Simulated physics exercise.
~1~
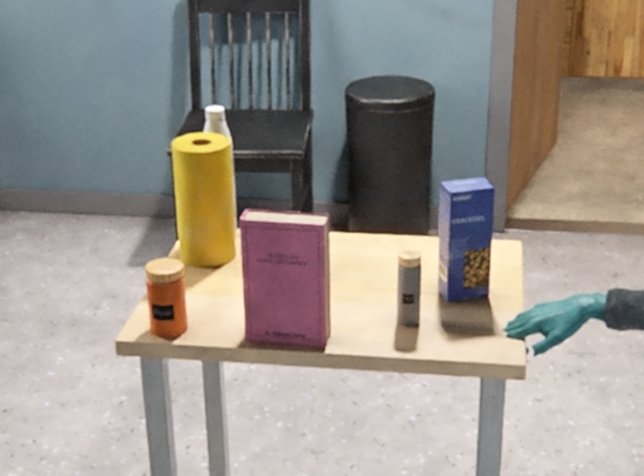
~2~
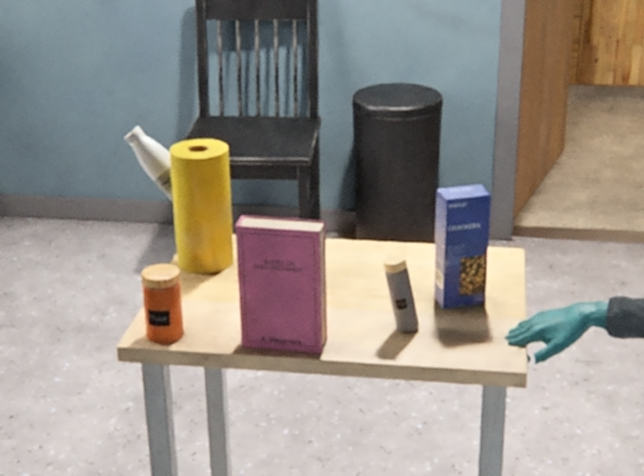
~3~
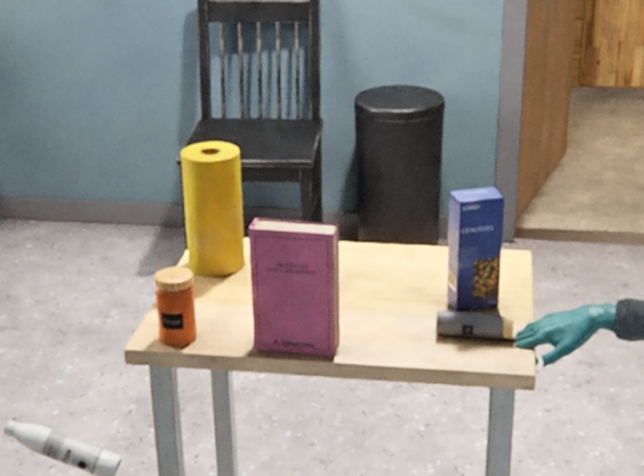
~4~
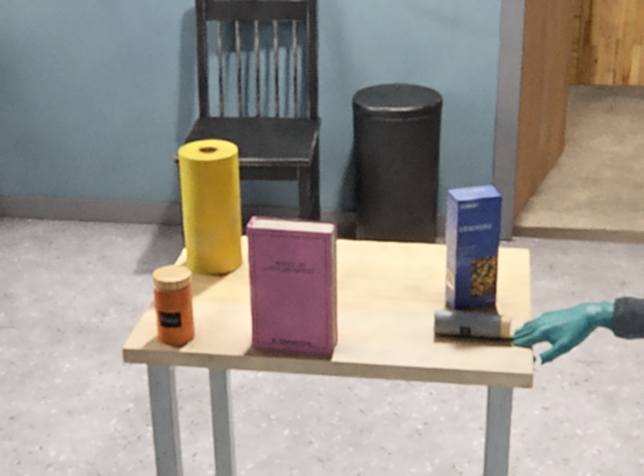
White bottle tipping left off a wooden table and grey shaker toppling onto its side, while the other items stay upright.
